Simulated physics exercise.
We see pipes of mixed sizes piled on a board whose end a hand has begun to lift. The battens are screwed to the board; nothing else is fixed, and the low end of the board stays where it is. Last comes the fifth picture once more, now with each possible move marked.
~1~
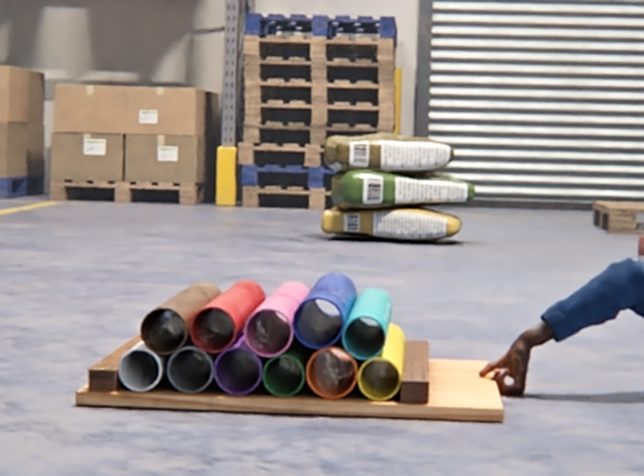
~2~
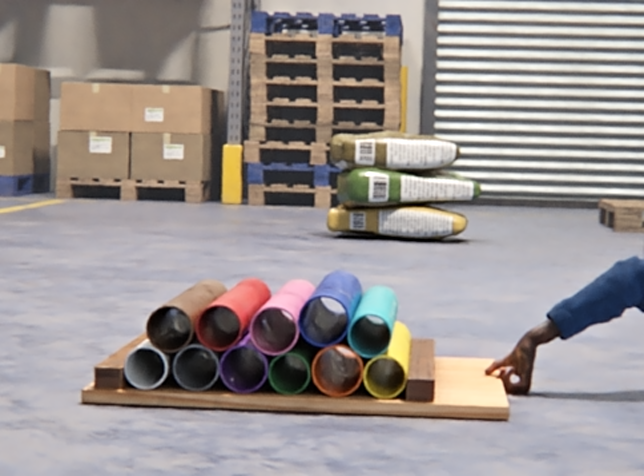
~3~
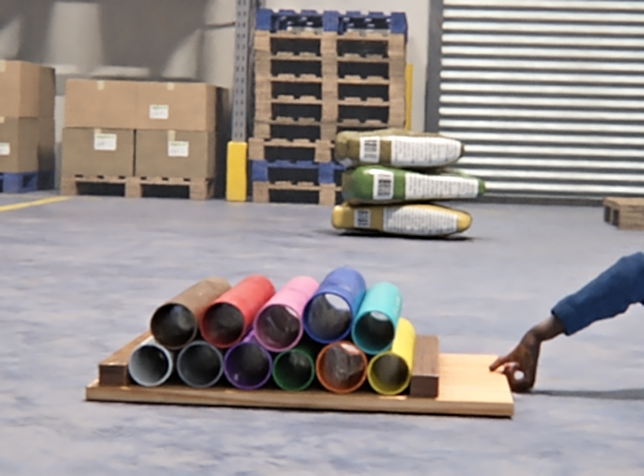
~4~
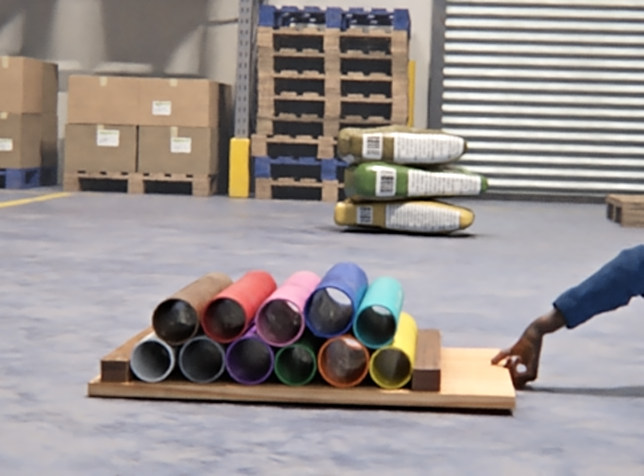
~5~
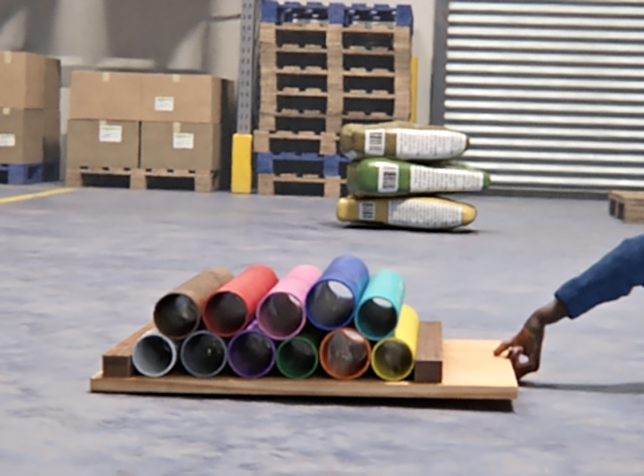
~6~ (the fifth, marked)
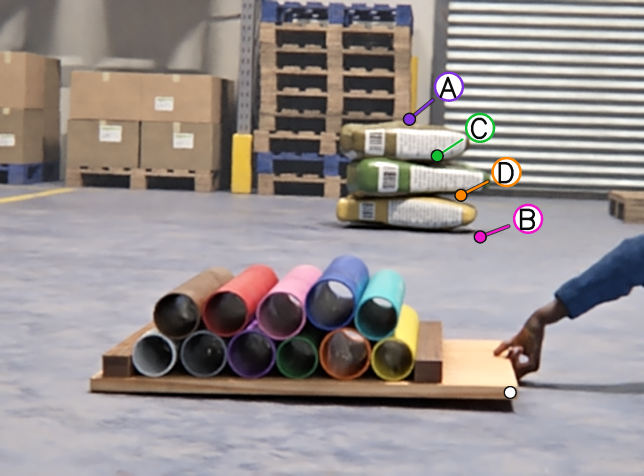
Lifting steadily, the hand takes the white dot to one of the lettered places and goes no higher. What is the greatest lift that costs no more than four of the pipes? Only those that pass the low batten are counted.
Up to C.
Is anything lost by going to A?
At A: Yes.
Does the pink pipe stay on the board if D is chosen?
No.
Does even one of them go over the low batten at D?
Yes, at D.
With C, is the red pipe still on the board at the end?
The red pipe: No.
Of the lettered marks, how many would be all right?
Three of them.
On the marked copy, A at (409, 119); B at (480, 237); C at (437, 156); D at (461, 195); the white dot at (510, 393).
With C. Early on, board at 20°.
Further on, board at 35°.
At the end, board at 35°, four over the low batten (red, brown, pink, blue).
As for the rest, A five over the low batten; B four over the low batten (red, brown, pink, blue); D four over the low batten (red, brown, pink, blue).
